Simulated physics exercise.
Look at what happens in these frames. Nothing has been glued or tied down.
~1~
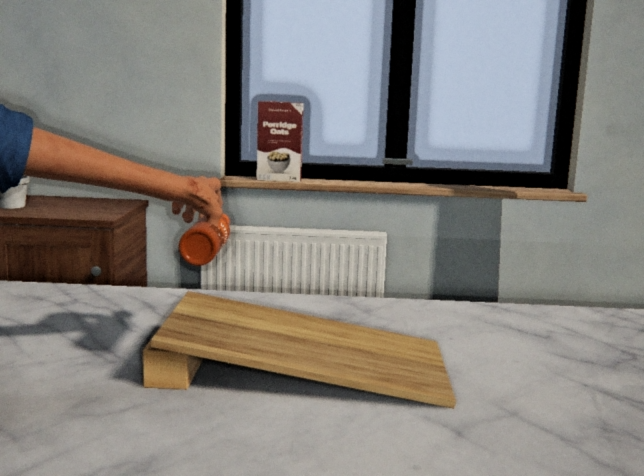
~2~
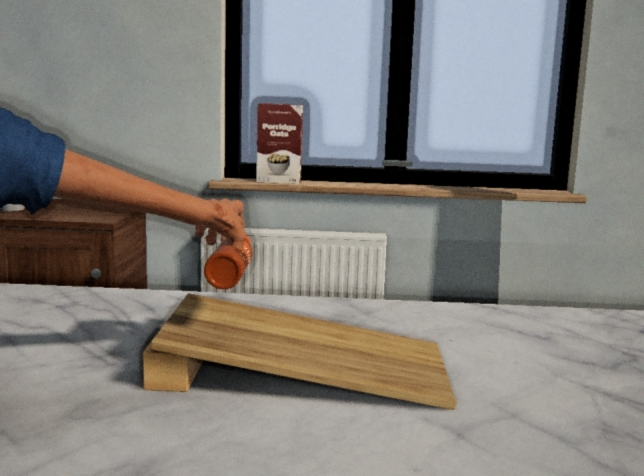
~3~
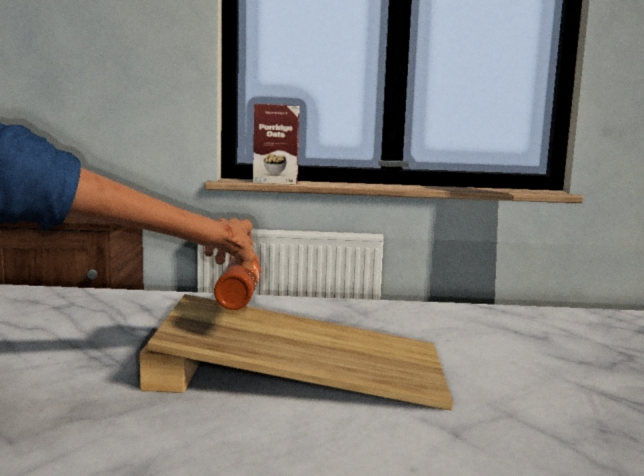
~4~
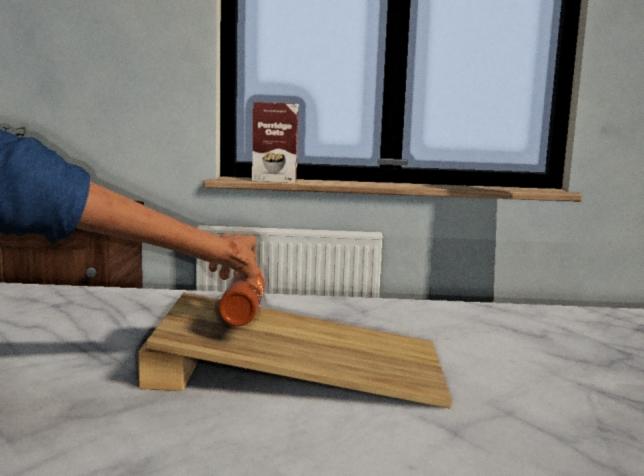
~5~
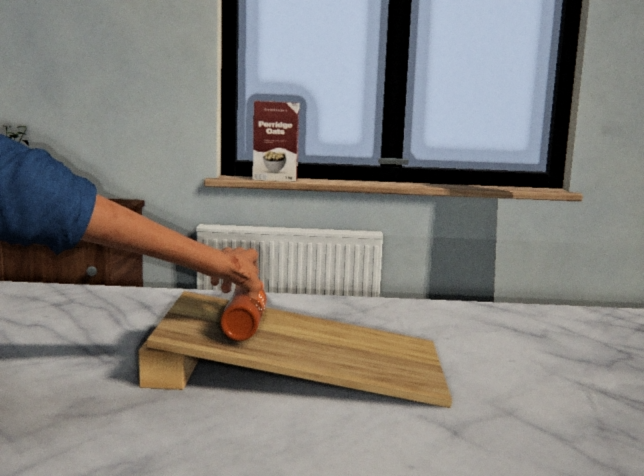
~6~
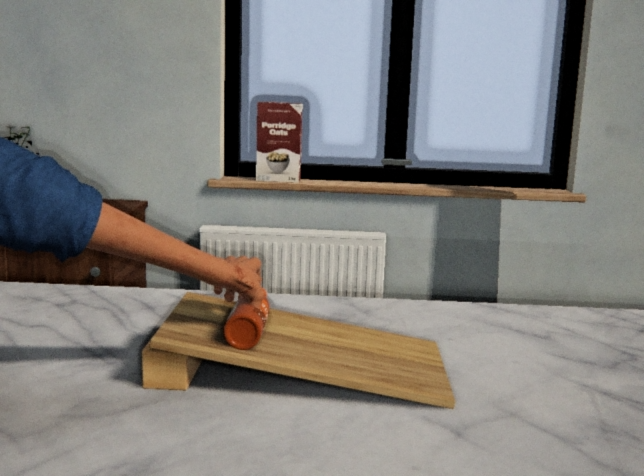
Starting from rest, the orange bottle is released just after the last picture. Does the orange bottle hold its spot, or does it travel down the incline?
The orange bottle travels down the incline.
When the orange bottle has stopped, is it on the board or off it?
In the end it goes over the edge.
Then, 0.80 s on from there, orange bottle shifted well along near (379, 338).
Then, 1.30 s on from there, orange bottle now off the board.
Then, 1.70 s on from there, things are still on the move.
Then, 2.10 s on from there, as before.
In the end, off the board, orange bottle. The orange bottle goes downhill.
